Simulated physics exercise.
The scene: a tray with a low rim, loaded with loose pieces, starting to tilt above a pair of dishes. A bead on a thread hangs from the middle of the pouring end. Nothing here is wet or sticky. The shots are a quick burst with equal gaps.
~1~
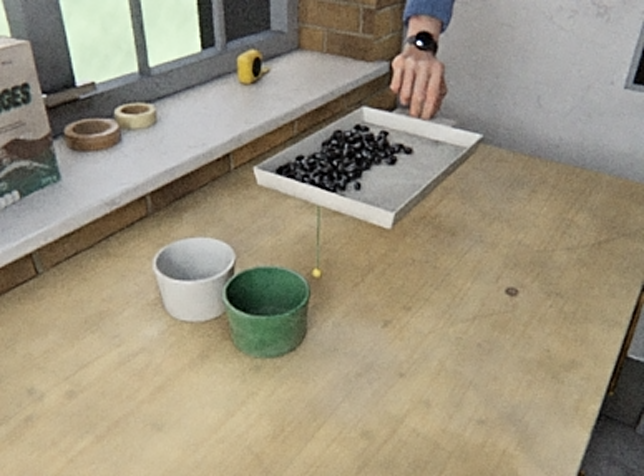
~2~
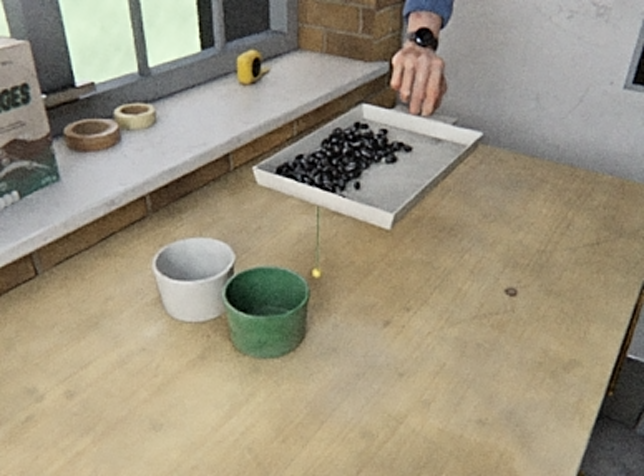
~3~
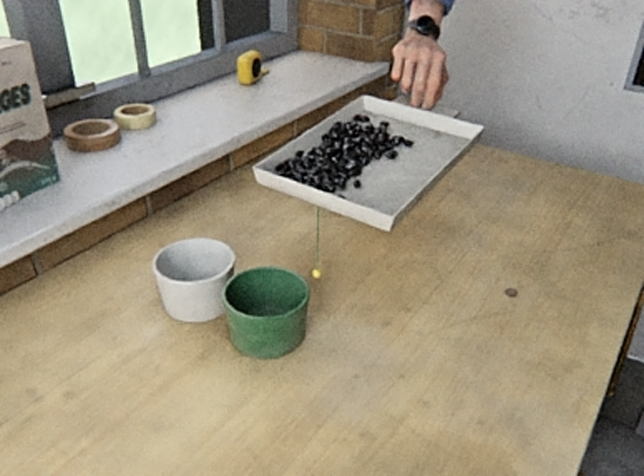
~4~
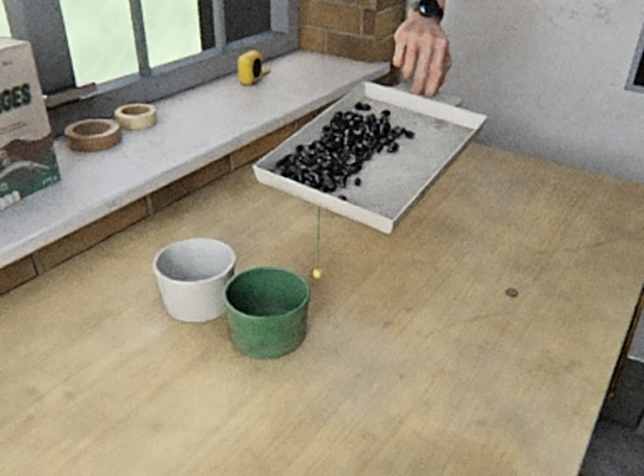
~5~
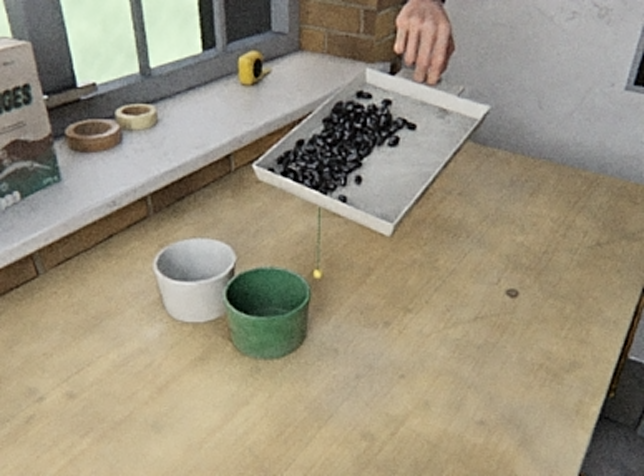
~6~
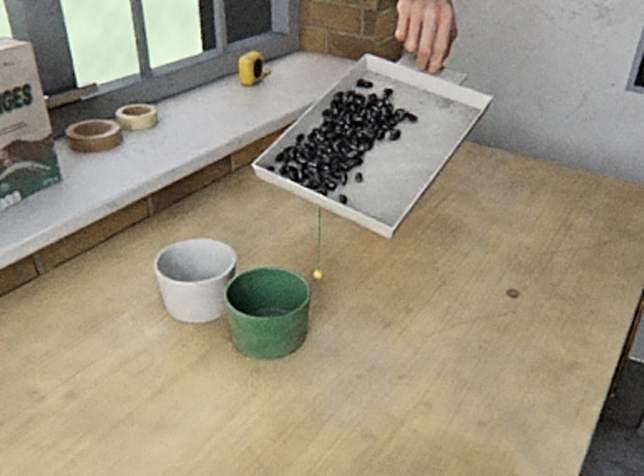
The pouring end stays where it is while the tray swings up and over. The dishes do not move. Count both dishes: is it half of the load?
In the dishes lies under half of it.
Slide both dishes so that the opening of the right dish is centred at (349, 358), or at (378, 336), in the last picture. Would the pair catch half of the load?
The first try: Not half. The second: Above a half.
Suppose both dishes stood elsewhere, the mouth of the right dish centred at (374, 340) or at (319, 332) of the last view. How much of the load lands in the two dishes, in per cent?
In turn 70 and 40 in a hundred.
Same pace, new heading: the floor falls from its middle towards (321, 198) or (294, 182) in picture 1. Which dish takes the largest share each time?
At the first place the right one, at the second right.
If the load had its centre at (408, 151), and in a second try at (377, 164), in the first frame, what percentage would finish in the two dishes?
In turn 0 and 10 in a hundred.
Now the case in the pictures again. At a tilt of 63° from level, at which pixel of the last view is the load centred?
Near (351, 183).
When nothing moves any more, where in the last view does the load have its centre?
Around (364, 371).
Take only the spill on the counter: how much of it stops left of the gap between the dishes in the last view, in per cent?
Roughly 0 in a hundred.
Soon after the last picture, tray tipped steeply; nearly all on the tray; a stray few in the air.
A little later, tray tipped past a quarter turn; about half on the tray; a stray few in the right dish; about a third outside both; a small part in the air.
Later still, tray tipped past a quarter turn; a small part in the right dish; nearly all outside both.
At rest, tray tipped past a quarter turn; a small part in the right dish; none in the left dish; nearly all outside both.
